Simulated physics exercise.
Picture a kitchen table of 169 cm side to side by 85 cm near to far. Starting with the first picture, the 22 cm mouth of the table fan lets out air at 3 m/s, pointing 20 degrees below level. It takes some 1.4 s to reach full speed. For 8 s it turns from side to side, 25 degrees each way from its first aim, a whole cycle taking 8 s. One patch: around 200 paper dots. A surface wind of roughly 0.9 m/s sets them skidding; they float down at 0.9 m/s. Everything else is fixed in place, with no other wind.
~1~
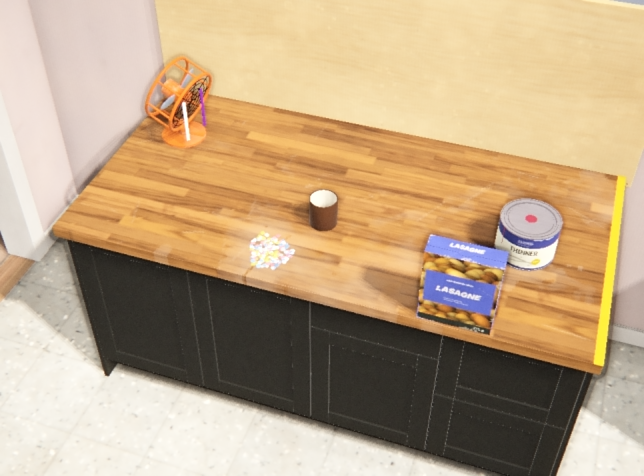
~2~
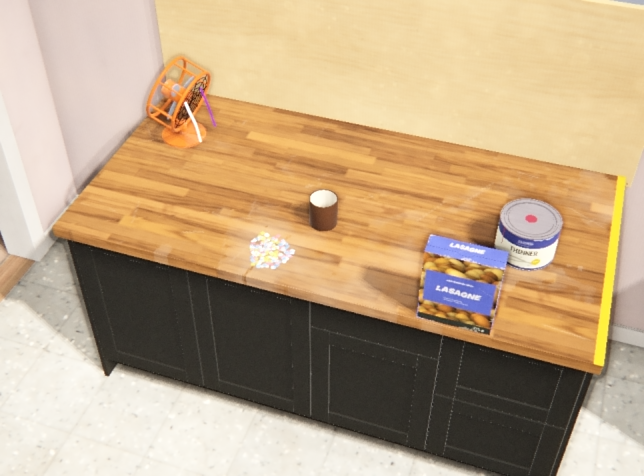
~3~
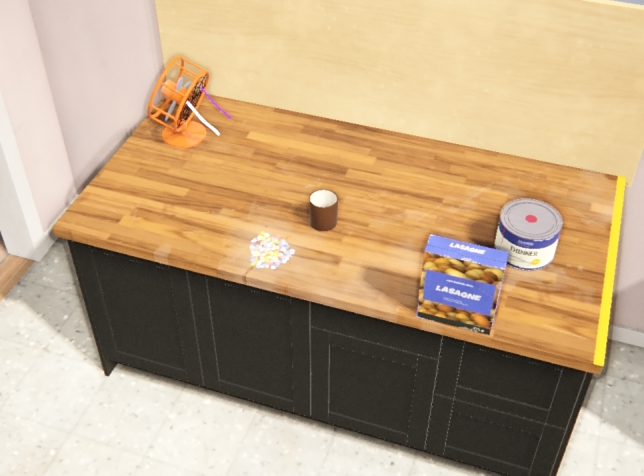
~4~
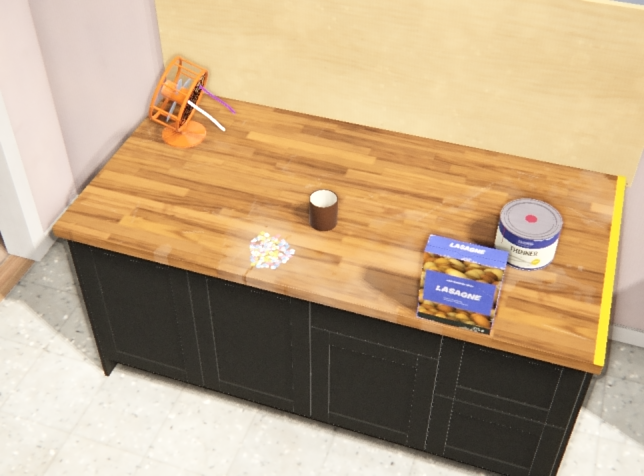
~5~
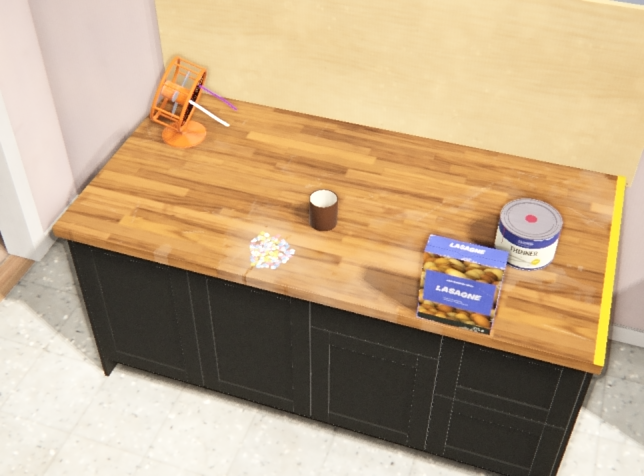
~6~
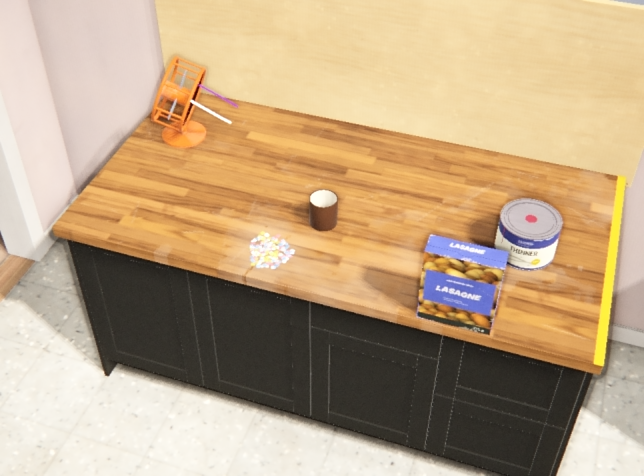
At first, white and purple strips hang from the orange fan at the back left of a wooden-topped table. They then lift and stream out to the right as the fan's head turns towards the back, while the paper dots, brown mug, lasagne carton and tub stay still.
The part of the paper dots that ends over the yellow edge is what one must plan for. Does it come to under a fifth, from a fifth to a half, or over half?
It's going to be fewer than one in five.
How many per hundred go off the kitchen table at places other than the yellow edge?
Close to 100 % of them.
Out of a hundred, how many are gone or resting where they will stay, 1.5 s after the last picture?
Roughly 0 % of them.
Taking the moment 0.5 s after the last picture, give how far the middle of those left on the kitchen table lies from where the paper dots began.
Measured offset: Approx. 0 cm.
Then, 0.5 s after the last picture, 100 % are still on the top, 0 % are over the yellow edge; the middle of those left on the top is near (267, 251).
Then, 1.5 s after the last picture, 100 % are still on the top, 0 % are over the yellow edge; the middle of those left on the top is near (266, 253).
Then, 3.3 s after the last picture, 54 % are still on the top, 0 % are over the yellow edge; the middle of those left on the top is near (277, 274).
Then, 6.9 s after the last picture, at the end, 0 % are over the yellow edge.
